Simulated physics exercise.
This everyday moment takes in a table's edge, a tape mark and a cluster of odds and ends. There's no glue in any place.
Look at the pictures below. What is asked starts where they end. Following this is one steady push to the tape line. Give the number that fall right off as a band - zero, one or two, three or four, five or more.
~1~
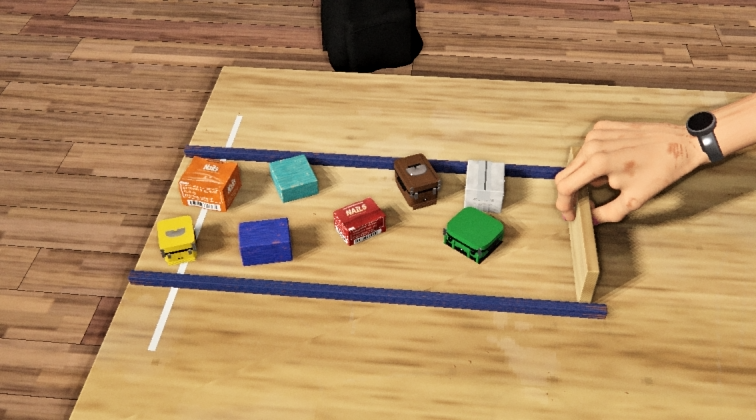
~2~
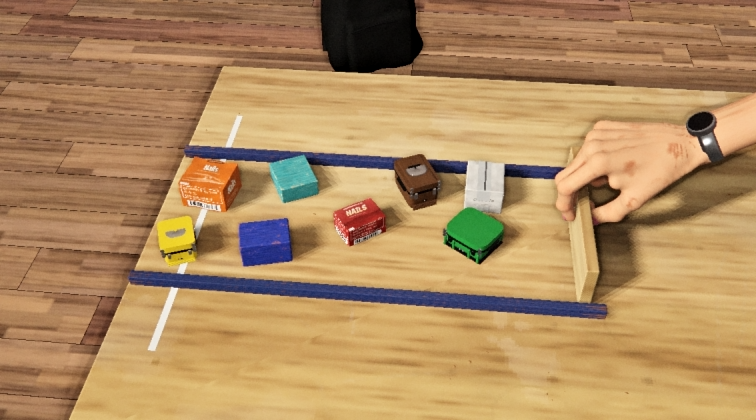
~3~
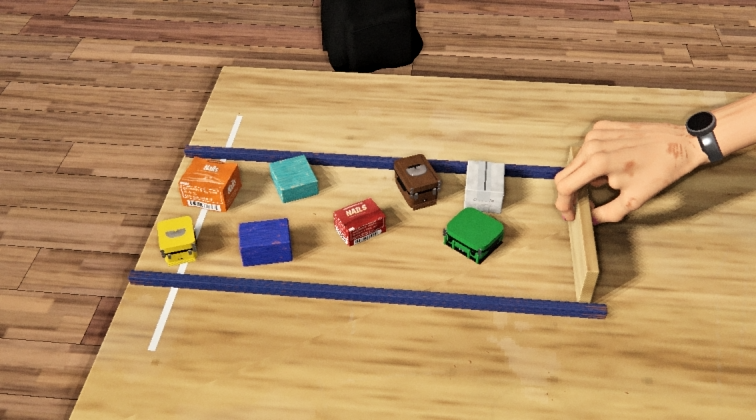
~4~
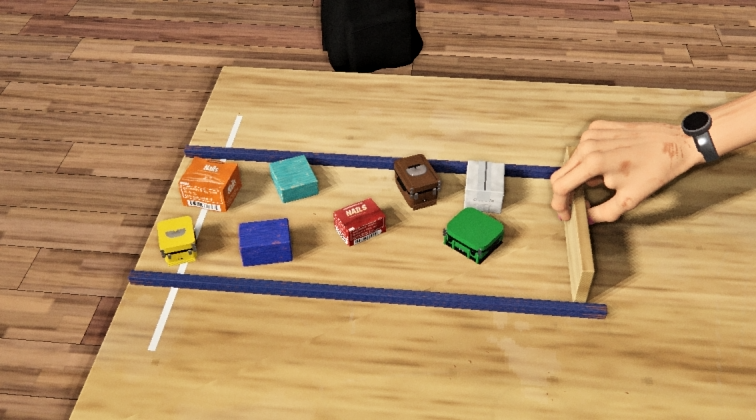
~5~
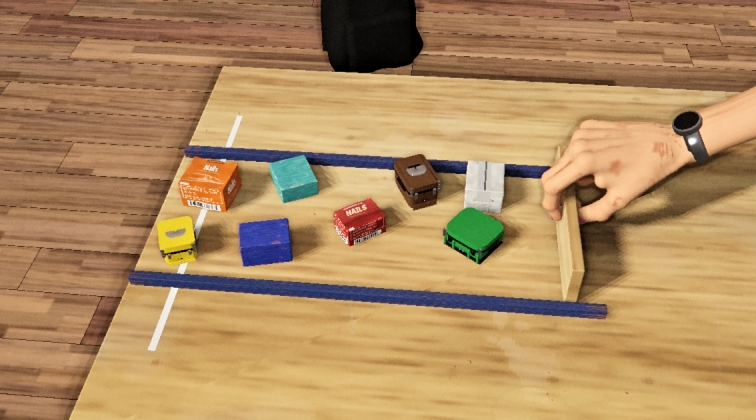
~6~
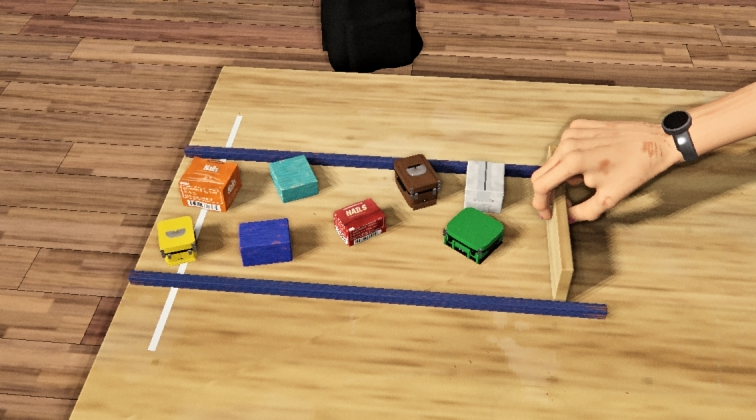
I predict that five of them or more will leave the table.
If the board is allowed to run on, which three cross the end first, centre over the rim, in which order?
Orange box, yellow case, turquoise block.
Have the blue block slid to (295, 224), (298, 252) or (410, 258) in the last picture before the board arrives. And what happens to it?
Place by place: It is pushed off, it is safe, it is safe.
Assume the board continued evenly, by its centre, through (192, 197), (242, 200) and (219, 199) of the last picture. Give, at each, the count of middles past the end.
Result per place: 6; 3; 4.
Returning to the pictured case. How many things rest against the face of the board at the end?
That comes to 2.
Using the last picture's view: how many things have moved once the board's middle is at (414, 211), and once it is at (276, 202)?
At the first spot 4, then 8.
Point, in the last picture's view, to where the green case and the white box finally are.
About (172, 226), and about (197, 170).
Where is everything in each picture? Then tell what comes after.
Yellow case (178, 241); orange box (211, 184); blue block (266, 242); board (580, 222); tape (203, 215), in the first picture.
Orange box (211, 185); red box (360, 222), in the second picture.
Blue block (266, 242); turquoise block (294, 179), in the third picture.
Yellow case (178, 242); green case (474, 235), in the fourth picture.
Orange box (211, 185); board (566, 221), in the fifth picture.
Yellow case (178, 242); orange box (211, 185); blue block (266, 242); board (557, 220); tape (203, 215), in the sixth picture.
A little later, none off yet; yellow case at rest near (178, 242); orange box at rest near (211, 185); blue block at rest near (266, 242).
When it is over, the number that fall off is five or more; down, brown case, red box, turquoise block, blue block, orange box and yellow case.
